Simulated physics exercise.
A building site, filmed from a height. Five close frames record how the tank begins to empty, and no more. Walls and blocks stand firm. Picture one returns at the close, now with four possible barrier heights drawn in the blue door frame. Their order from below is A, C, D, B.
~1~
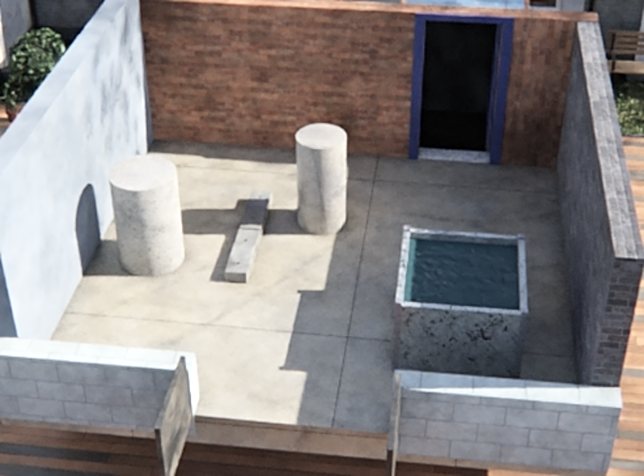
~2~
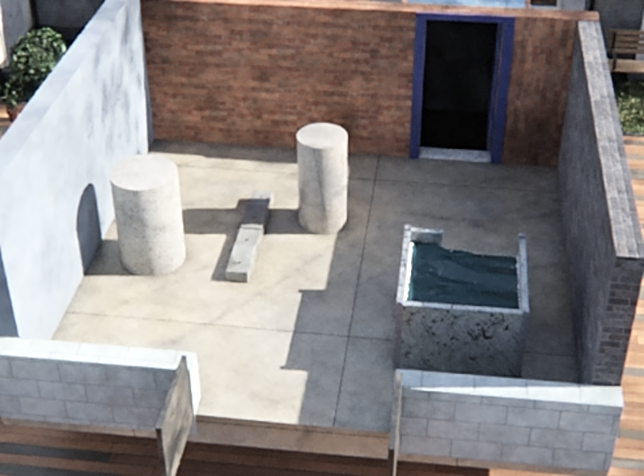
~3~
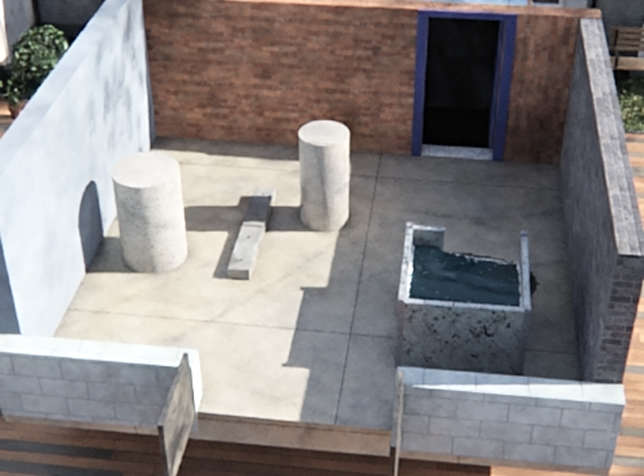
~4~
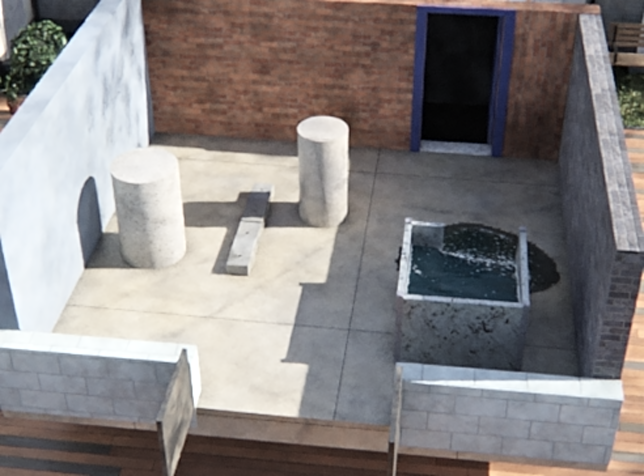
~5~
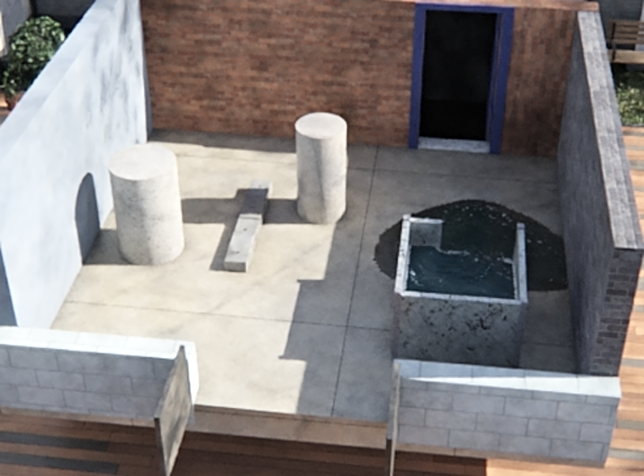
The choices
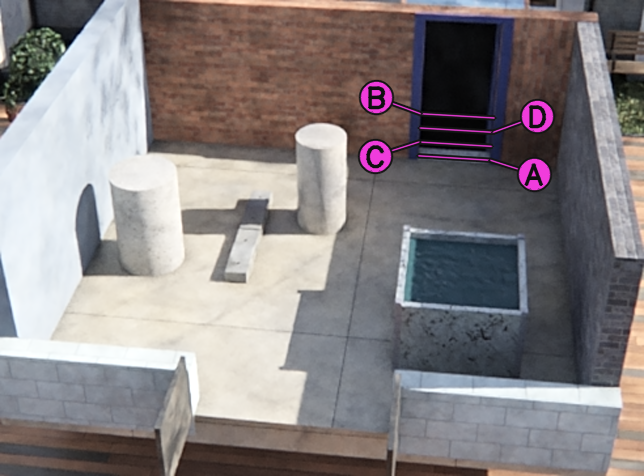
A square speckled stone tank of dark blue-green water stands at the right of a walled concrete yard, seen from above. Two pale cylinders flank a low block at left, before a brick wall with a blue-framed doorway, and a gate hangs open in front. The water tilts and churns, slops over the rim, and spreads a dark pool behind and beside the tank, while the view shifts very slightly.
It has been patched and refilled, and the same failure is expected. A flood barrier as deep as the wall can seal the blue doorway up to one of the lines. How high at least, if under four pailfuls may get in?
The answer is mark C.
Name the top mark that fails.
That would be A.
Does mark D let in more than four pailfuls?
No.
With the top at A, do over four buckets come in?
Yes, that goes wrong.
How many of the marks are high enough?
Three.
On the marked copy, A at (454, 157); B at (457, 115); C at (455, 144); D at (456, 130); from the bottom up A, C, D, B.
With A, some 15 bucketfuls get in.
With B, nothing gets over.
With C, a splash gets over, under a bucket.
With D, nothing gets over.
